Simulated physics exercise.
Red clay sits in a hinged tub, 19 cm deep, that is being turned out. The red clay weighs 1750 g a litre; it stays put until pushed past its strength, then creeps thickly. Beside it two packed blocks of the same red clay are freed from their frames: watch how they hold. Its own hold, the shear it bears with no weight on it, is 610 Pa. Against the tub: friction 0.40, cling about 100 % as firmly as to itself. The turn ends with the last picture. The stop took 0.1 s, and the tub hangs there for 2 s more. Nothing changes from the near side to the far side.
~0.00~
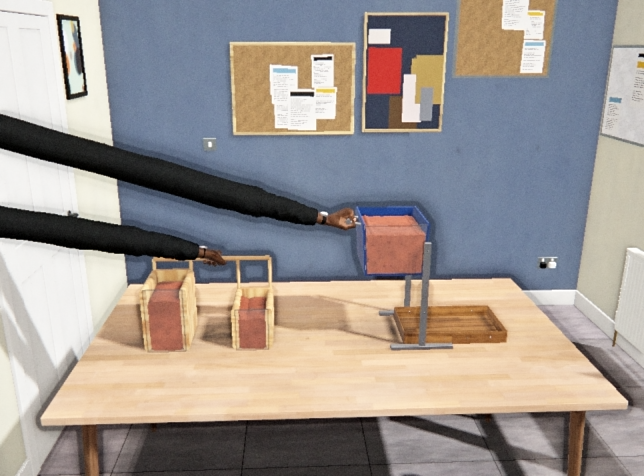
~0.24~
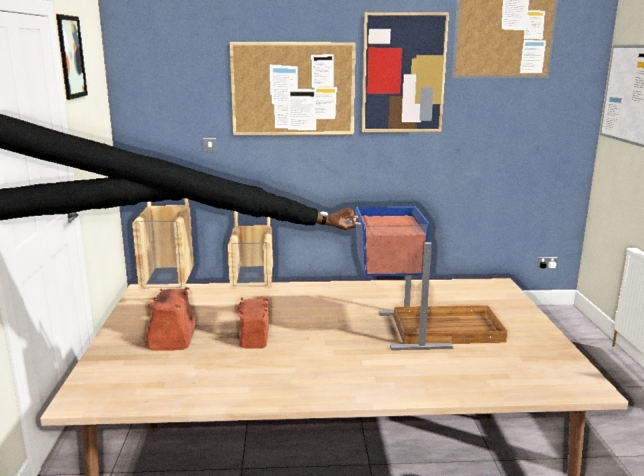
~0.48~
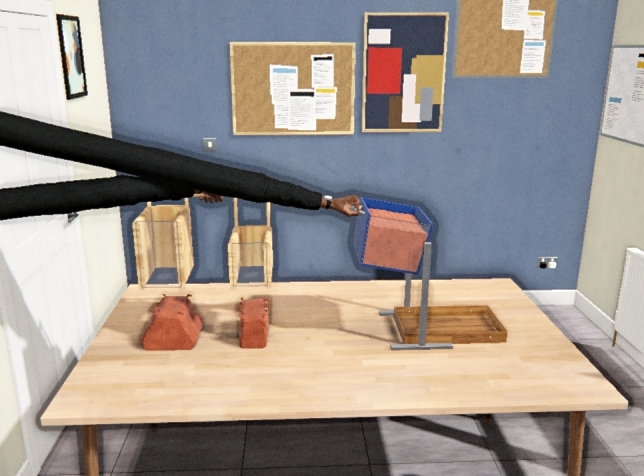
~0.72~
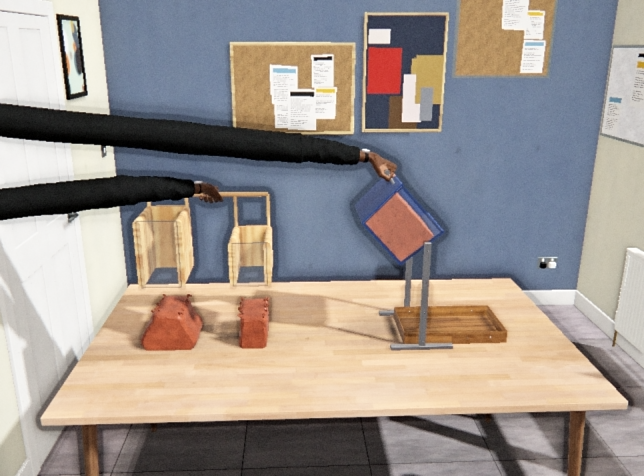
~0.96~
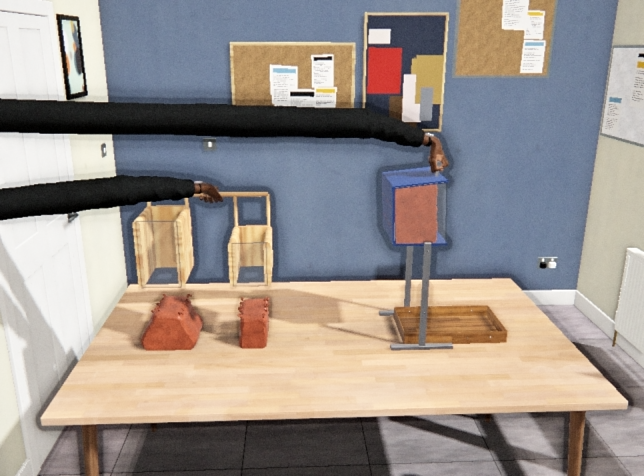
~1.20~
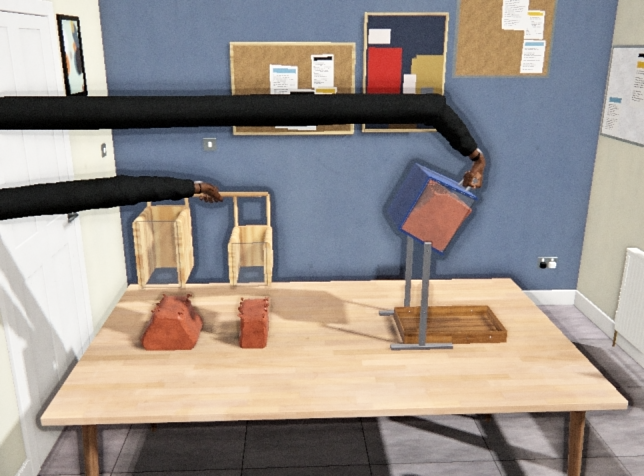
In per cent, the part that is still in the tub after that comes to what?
The part that is still in the tub after that is near 14 %.
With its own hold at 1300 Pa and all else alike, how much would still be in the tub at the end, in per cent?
Then about 12 %.
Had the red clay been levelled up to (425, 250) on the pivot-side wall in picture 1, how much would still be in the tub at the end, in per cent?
In that case some 40 per cent.
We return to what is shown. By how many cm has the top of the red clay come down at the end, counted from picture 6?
About 0 cm.
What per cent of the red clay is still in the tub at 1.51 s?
Near 14 %.
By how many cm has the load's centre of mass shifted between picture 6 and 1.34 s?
Some 11 cm.
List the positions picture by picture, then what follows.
In the first picture, handle-side rim at (366, 225), tilt 0 degrees; top of the red clay at (419, 234); blocks stand 21 cm, 13 cm (left to right).
In the second picture, handle-side rim at (366, 225), tilt 0 degrees; top of the red clay at (419, 234); blocks stand 18 cm, 13 cm (left to right).
In the third picture, handle-side rim at (371, 215), tilt 11 degrees; top of the red clay at (373, 225); blocks stand 15 cm, 13 cm (left to right).
In the fourth picture, handle-side rim at (403, 187), tilt 48 degrees; top of the red clay at (394, 196); blocks stand 15 cm, 13 cm (left to right).
In the fifth picture, handle-side rim at (447, 183), tilt 87 degrees; top of the red clay at (434, 185); blocks stand 15 cm, 13 cm (left to right).
In the sixth picture, handle-side rim at (476, 200), tilt 118 degrees; top of the red clay at (430, 181); blocks stand 15 cm, 13 cm (left to right).
After 1.34 s, the tub is at 118 degrees and holds 45 %.
After 1.51 s, the tub is at 118 degrees and holds 14 %.
After 1.68 s, the tub is at 118 degrees and holds 14 %.
After 1.85 s, the tub is at 118 degrees and holds 14 %.
After 3.20 s, at the end, the tub is at 118 degrees and holds 14 %.
